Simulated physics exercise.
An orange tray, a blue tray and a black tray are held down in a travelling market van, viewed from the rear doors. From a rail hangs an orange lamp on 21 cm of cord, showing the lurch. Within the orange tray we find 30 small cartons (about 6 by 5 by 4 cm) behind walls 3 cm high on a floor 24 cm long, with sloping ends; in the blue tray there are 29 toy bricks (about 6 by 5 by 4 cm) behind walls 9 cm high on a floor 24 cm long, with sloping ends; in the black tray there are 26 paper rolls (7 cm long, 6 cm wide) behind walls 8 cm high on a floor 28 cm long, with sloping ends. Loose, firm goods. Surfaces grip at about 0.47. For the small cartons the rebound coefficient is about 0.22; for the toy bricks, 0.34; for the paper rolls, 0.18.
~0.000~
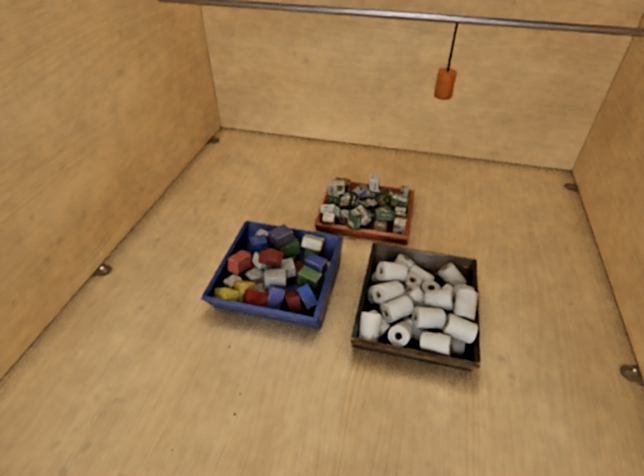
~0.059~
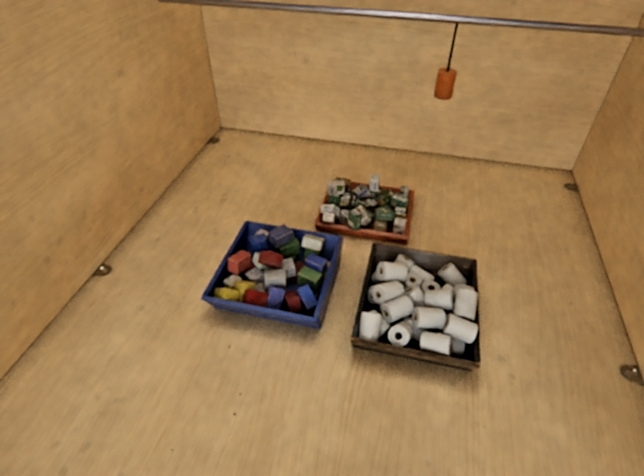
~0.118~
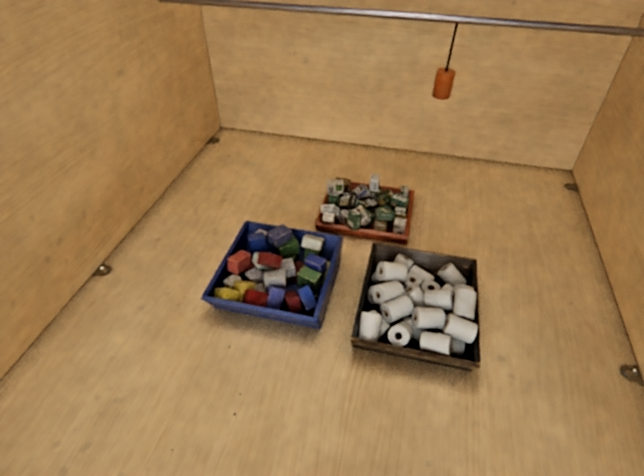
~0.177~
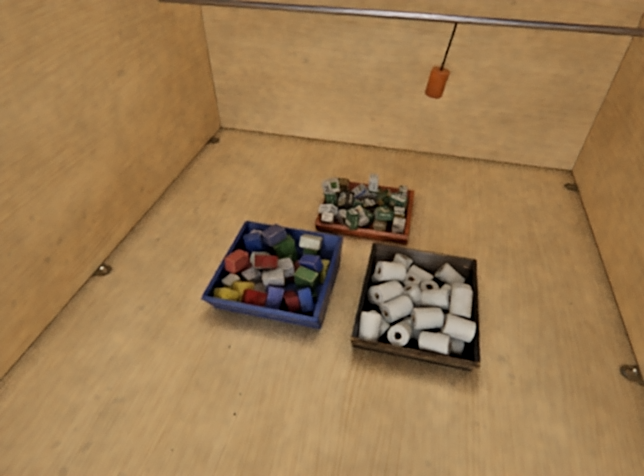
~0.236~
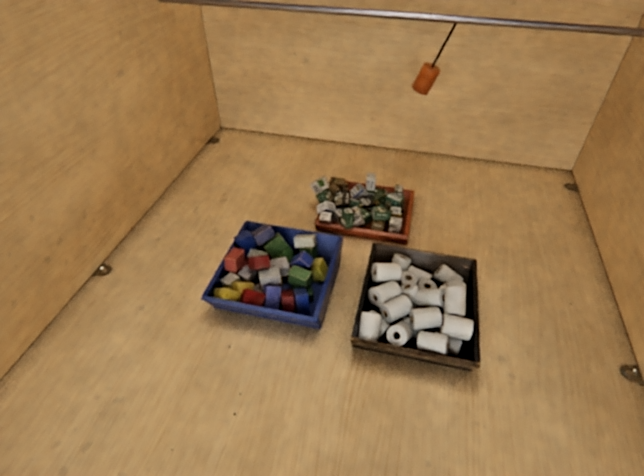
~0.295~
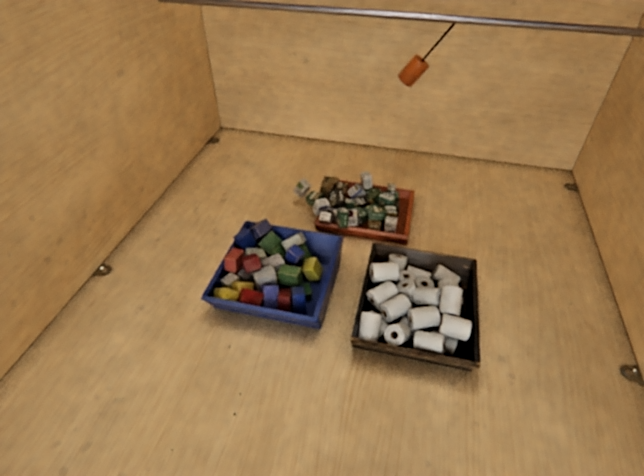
The orange lamp hanging from the rail swung farther and farther left, while the loads in the three trays shifted leftward and a couple of small cartons came out over the orange tray's left side.
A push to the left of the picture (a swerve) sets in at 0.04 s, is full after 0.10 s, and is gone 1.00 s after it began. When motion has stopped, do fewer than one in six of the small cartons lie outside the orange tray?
No, more than one in six are out.
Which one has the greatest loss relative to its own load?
Orange tray.
After 0.51 s, 8 of 30 out of the orange tray, 0 of 29 out of the blue tray and 0 of 26 out of the black tray.
After 0.78 s, 8 of 30 out of the orange tray, 0 of 29 out of the blue tray and 0 of 26 out of the black tray.
After 1.16 s, 8 of 30 out of the orange tray, 0 of 29 out of the blue tray and 1 of 26 out of the black tray.
When it is over (at 1.64 s), 8 of 30 out of the orange tray, 0 of 29 out of the blue tray and 1 of 26 out of the black tray. Asked share, 8 of 30, 27 per cent.
